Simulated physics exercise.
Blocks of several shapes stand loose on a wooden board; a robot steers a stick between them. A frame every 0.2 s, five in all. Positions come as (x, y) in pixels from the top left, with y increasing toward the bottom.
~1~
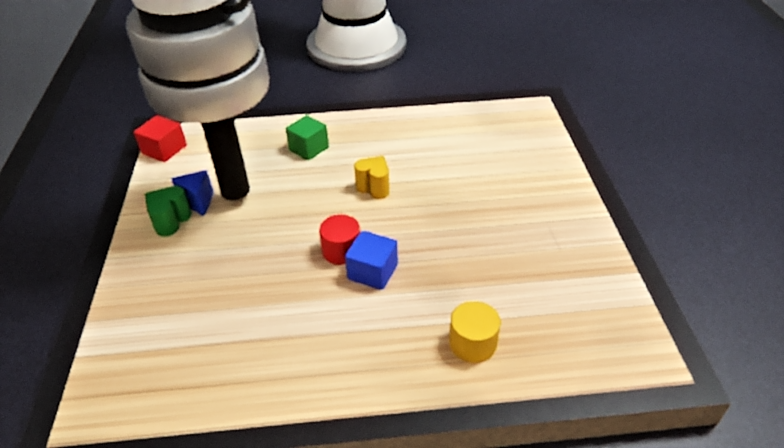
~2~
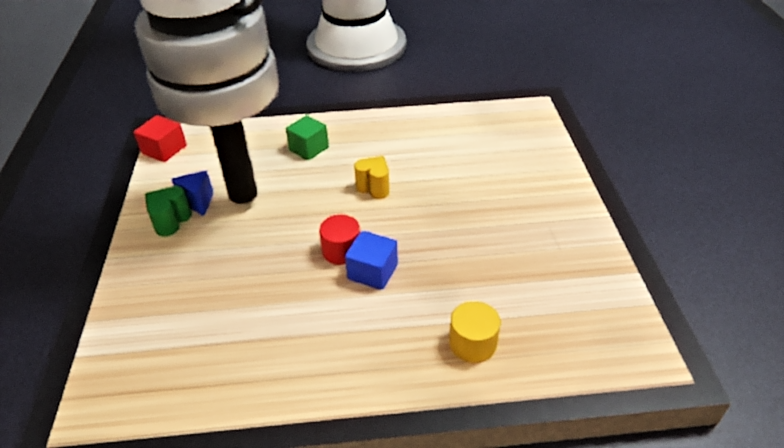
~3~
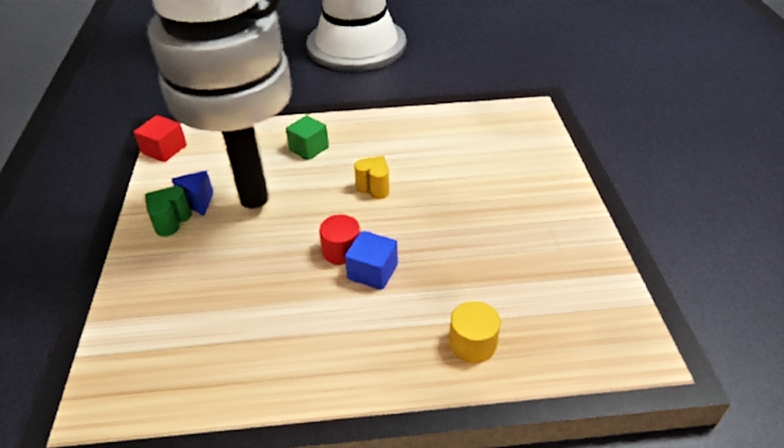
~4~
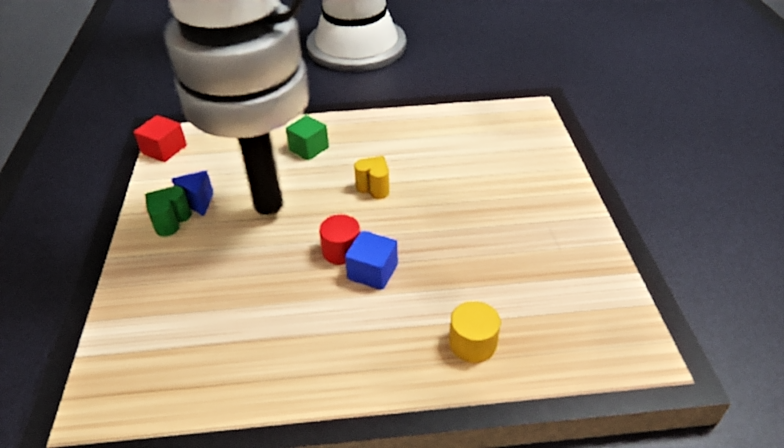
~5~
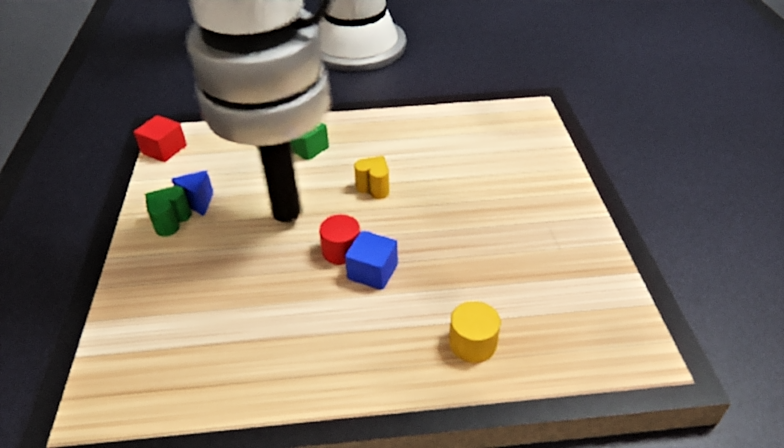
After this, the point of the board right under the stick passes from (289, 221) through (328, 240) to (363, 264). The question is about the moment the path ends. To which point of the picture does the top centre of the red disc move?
I expect it at (396, 251).
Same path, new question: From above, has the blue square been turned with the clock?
My answer is yes.
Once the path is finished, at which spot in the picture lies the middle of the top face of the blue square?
It is going to be at (423, 278).
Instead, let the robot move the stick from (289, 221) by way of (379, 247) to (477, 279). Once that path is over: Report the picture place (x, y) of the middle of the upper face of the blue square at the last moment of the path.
My estimate: (409, 303).
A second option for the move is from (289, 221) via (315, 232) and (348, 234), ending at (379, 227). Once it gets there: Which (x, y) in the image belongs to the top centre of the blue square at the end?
It comes to (390, 261).
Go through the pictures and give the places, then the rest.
In the first picture, stick tip (236, 191); block tops, red disc (339, 227); blue square (372, 248); yellow heart-shaped block (373, 165).
In the second picture, stick (244, 195); blocks unchanged.
In the third picture, stick (255, 199); blocks unchanged.
In the fourth picture, stick (269, 205); blocks unchanged.
In the fifth picture, stick (287, 212); red disc (339, 227); blue square (372, 248); yellow heart-shaped block (373, 165).
On the path given first. Halfway along, stick (327, 231); red disc (353, 232); blue square (381, 253), turned 15° clockwise.
At the end, stick (362, 255); red disc (397, 251); blue square (423, 278), turned 45° clockwise; yellow heart-shaped block in place.
